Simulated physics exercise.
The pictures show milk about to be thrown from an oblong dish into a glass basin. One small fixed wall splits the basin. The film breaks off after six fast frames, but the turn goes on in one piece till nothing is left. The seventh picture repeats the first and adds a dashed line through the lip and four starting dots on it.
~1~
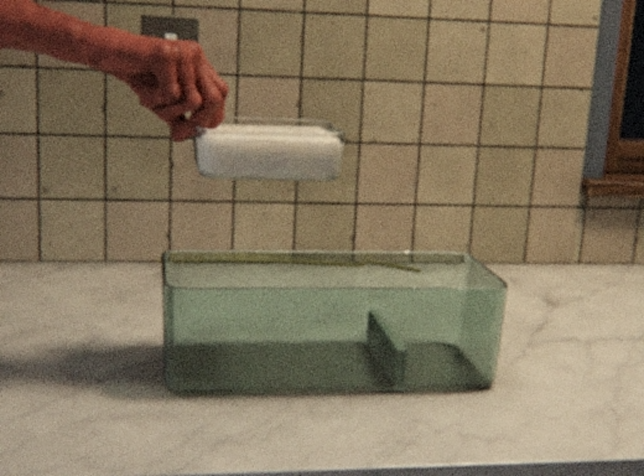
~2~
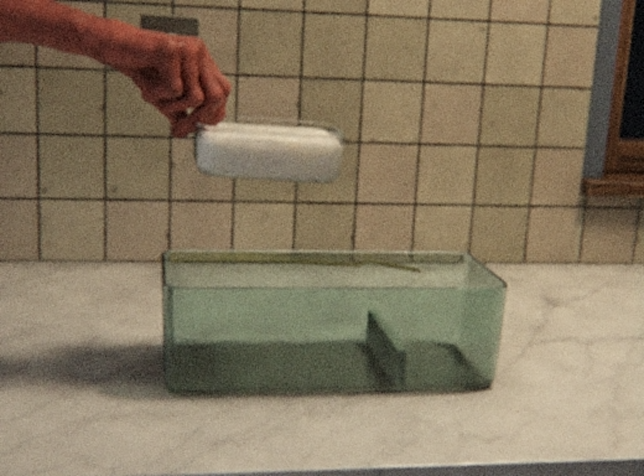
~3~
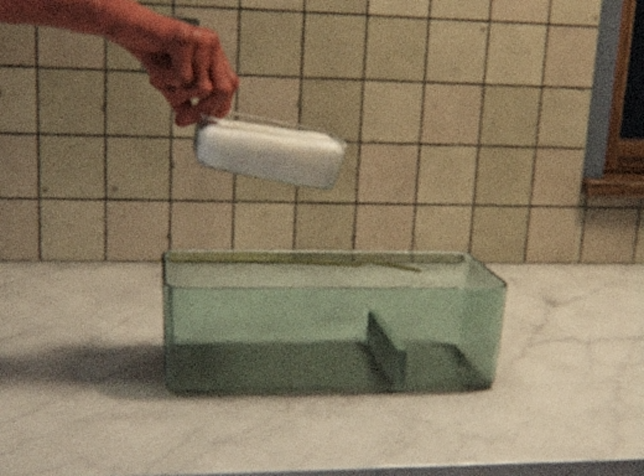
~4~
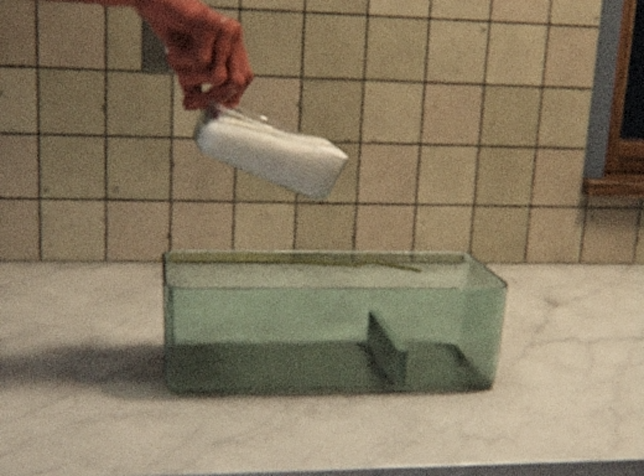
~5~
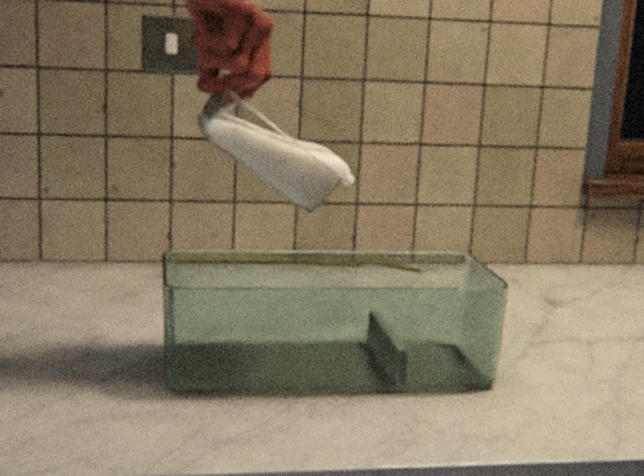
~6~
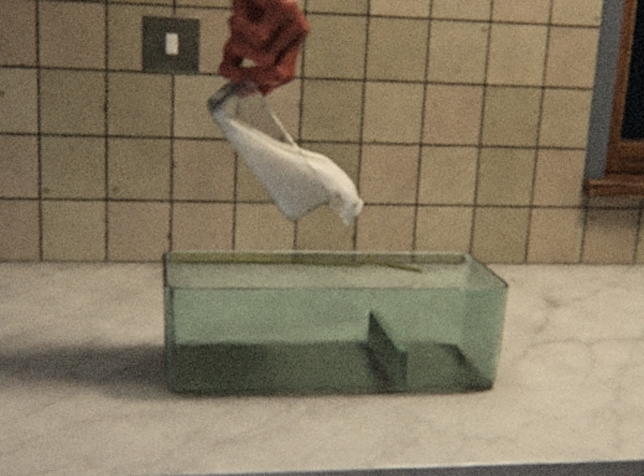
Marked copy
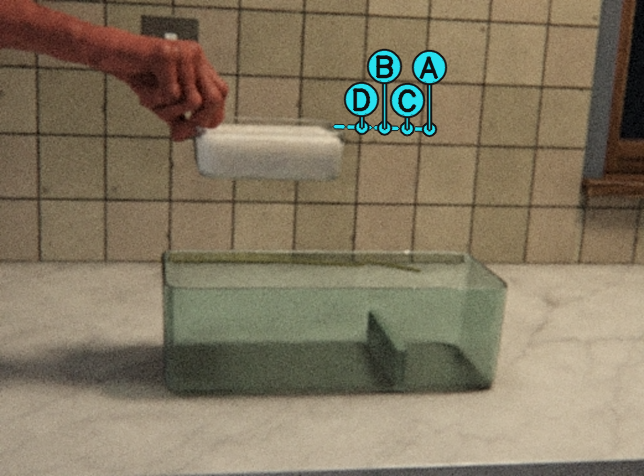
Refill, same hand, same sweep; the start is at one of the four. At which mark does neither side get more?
D.
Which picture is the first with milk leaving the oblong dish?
Picture 4.
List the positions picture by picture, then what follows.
Upright, lip at (335, 126); basin from (165, 392) to (494, 385); top of the wall at (387, 328); nothing has left yet.
Tipped about 2°, lip at (335, 129); nothing has left yet.
Tipped about 10°, lip at (337, 138); nothing has left yet.
Tipped about 21°, lip at (337, 152); milk is over the lip, down to (337, 152).
Tipped about 36°, lip at (334, 170); milk is over the lip, down to (340, 176).
Tipped about 52°, lip at (324, 188); milk is over the lip, down to (341, 213).
On the marked copy, A at (429, 129); B at (384, 128); C at (407, 128); D at (361, 127).
With A, about 20 % ends left of the wall and 68 % right of it; 12 % is lost outside.
With B, about 27 % ends left of the wall and 66 % right of it; 7 % is lost outside.
With C, about 24 % ends left of the wall and 68 % right of it; 8 % is lost outside.
With D, about 49 % ends left of the wall and 45 % right of it; 6 % is lost outside.
